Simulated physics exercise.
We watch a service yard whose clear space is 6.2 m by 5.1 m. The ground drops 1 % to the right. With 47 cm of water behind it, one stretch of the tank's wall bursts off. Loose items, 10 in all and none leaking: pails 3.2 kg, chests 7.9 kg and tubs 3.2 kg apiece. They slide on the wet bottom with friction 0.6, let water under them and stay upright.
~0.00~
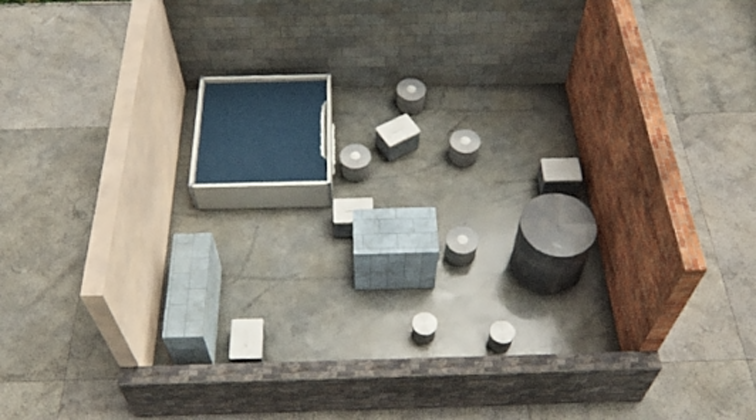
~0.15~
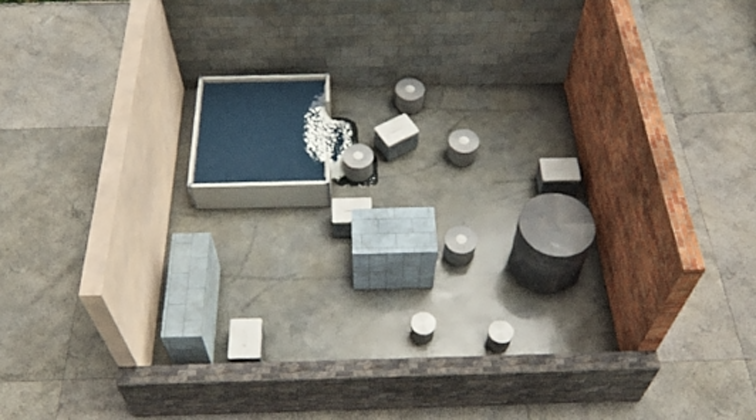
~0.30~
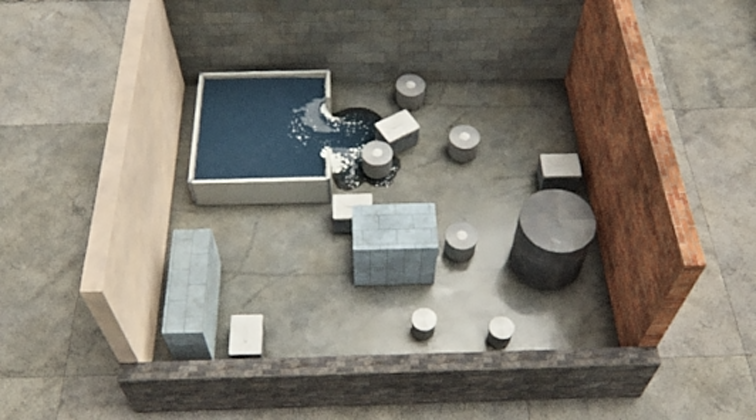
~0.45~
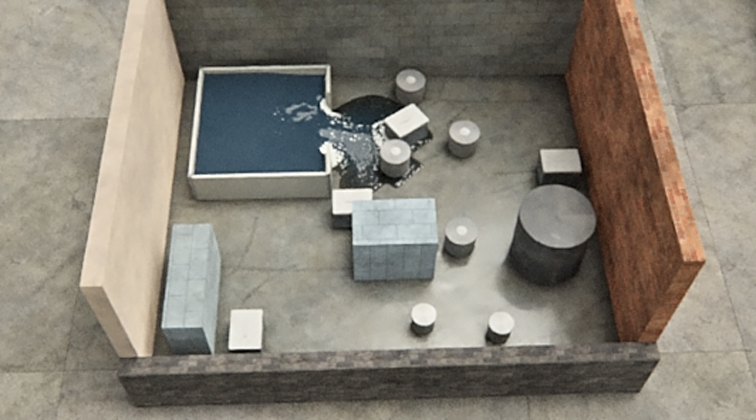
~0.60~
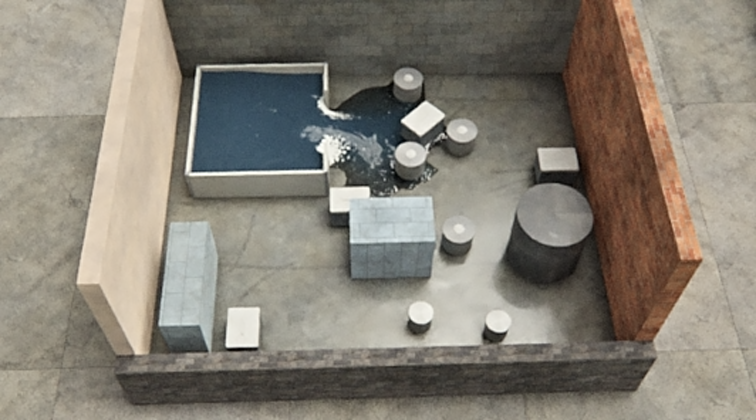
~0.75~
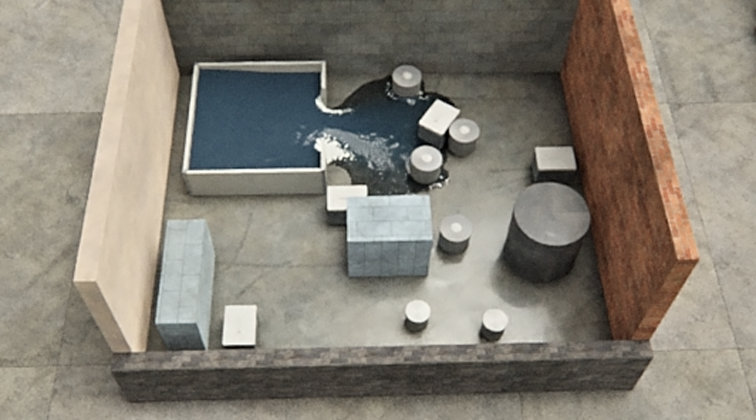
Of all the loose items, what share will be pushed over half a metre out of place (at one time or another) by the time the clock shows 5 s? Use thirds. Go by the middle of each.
It is one to two thirds.
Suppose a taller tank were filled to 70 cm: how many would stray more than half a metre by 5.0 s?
In that case 8 of them.
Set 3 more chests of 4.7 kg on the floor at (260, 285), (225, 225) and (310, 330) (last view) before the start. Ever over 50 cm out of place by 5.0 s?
In that order: Under, less, short of it.
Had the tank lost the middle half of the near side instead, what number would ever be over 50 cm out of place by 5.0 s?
Then 3.
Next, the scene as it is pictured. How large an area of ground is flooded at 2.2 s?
About 16 m2.
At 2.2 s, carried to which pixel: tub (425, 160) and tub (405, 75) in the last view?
Around (579, 198) and (518, 73).
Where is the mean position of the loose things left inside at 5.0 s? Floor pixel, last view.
Near (466, 236).
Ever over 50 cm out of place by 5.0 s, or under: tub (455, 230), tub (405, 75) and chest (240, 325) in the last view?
In that order: More, more, less.
After 1.1 s 3 of 10 are over 50 cm from their spots; 0 afloat.
After 2.2 s 4 of 10 are over 50 cm from their spots; 5 afloat.
After 3.5 s 5 of 10 are over 50 cm from their spots; 5 afloat.
After 5.0 s 6 of 10 are over 50 cm from their spots, and 6 have been at some point; 7 afloat.
